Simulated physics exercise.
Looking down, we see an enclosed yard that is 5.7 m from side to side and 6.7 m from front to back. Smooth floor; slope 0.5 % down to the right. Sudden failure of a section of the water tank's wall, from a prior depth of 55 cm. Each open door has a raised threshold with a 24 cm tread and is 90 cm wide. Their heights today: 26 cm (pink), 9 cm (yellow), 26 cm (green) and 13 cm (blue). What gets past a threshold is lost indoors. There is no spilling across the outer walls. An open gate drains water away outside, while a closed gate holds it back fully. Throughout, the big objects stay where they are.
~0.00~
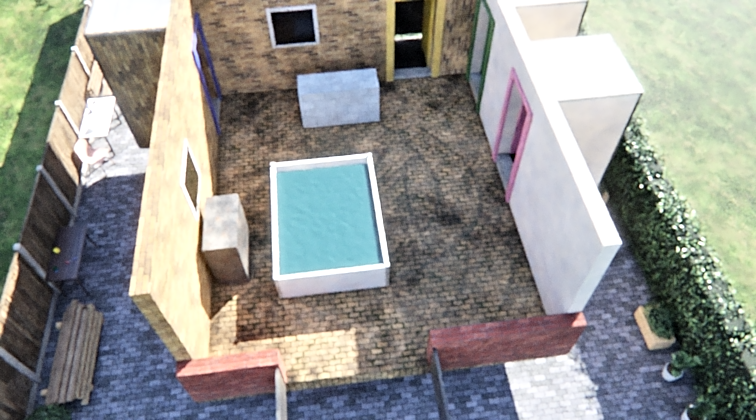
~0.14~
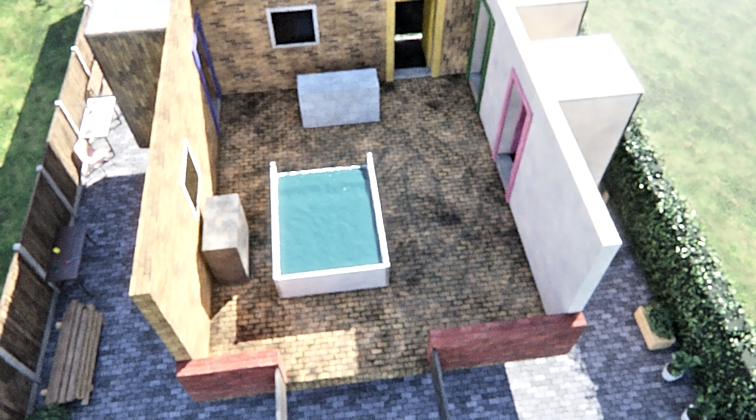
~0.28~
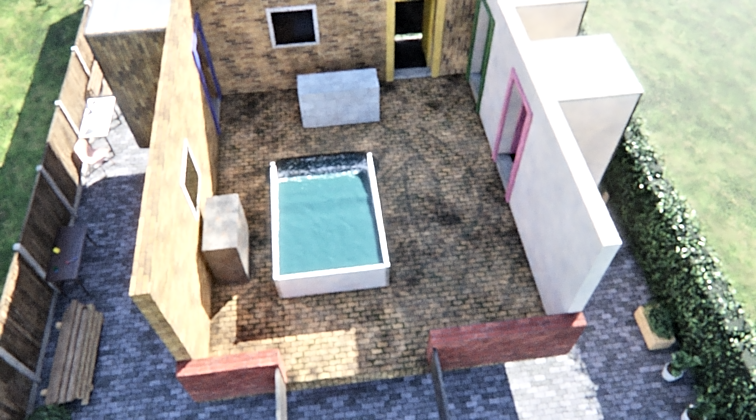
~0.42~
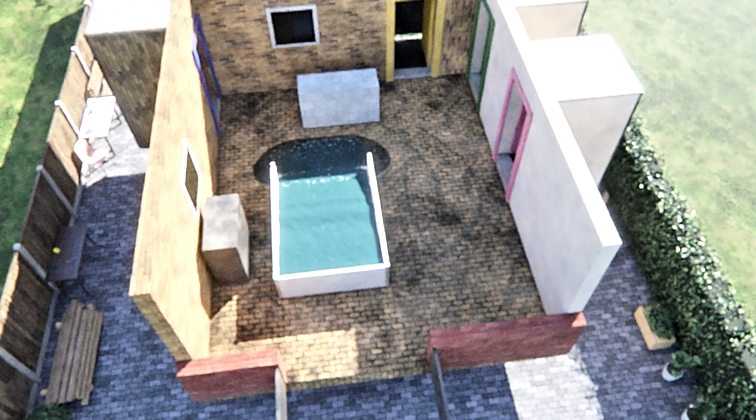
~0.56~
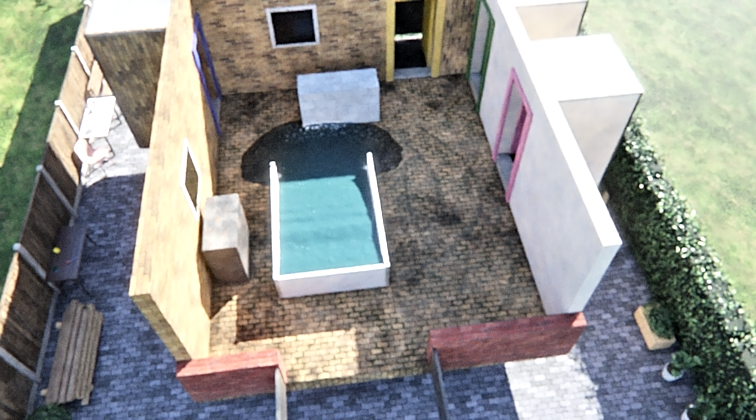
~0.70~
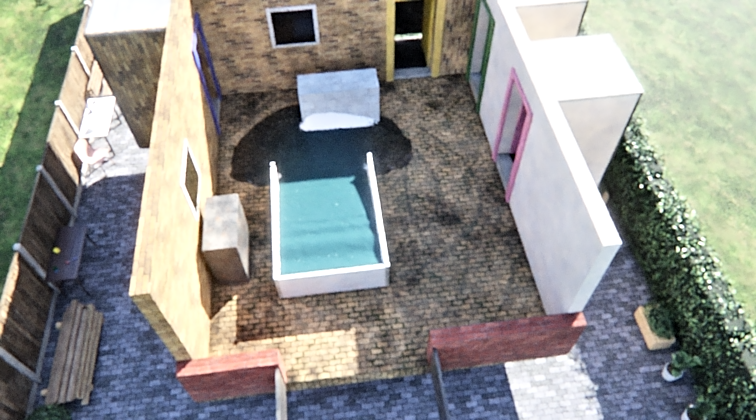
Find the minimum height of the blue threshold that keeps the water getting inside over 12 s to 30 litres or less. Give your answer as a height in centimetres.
Roughly 24 cm.
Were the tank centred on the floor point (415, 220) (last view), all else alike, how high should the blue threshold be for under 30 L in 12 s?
I'd put it at close to 8.5 cm.
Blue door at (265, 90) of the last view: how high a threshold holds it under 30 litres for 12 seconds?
Minimum: Close to 20 cm.
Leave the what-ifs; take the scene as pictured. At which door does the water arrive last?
Final door: Pink.
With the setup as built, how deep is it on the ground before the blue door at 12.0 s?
Depth: Near 5.0 cm.
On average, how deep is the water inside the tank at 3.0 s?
Some 16 cm.
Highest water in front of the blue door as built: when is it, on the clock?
The depth peaks at about 2.6 seconds.
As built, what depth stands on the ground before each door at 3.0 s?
At the pink door the depth is 8 cm, at yellow 5 cm, at green 19 cm and at blue 28 cm.
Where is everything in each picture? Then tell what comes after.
The first picture shows still water, 55 cm deep, in the water tank at (327, 215); the blue door at (208, 80) is dry.
In the second picture, water pours out on the far side and has run 0.2 m, to a hidden place; about 10 cm deep outside, 55 cm at the back.
In the third picture, the front is at (291, 160), 0.7 m from the gap on the far side; 1.3 m2 of floor is wet, 55 cm left at the back.
In the fourth picture, water pours out on the far side and has run 1.2 m, to (293, 143); about 8 cm deep outside, 55 cm at the back.
In the fifth picture, the front is at (289, 125), 1.7 m from the gap on the far side; 4.0 m2 of floor is wet, 55 cm left at the back.
In the sixth picture, the gap is on the far side, the front 2.3 m out at (296, 107); the back of the water tank holds 54 cm; the blue door at (208, 80), 3.1 m from the gap, is still 1.0 m from the nearest water.
After 1.4 s water covers 25 % of the floor, deepest (38 cm) near (321, 138); 2 cm at the blue door, 0 litres in over its 13 cm threshold.
After 3.0 s water covers 45 % of the floor, deepest (30 cm) near (220, 124); 28 cm at the blue door, 73 litres in over its 13 cm threshold.
After 12.0 s water covers 100 % of the floor, deepest (12 cm) near (547, 336); 5 cm at the blue door, 148 litres in over its 13 cm threshold.
At the blue door as built, the water arrived by 1.4 s and peaked near 31 cm at 2.6 s.
Run again over the same 12 s with other heights there, 48 litres in over 21 cm, 10 litres over 28 cm. The limit of 30 litres is kept from about 24 cm up.
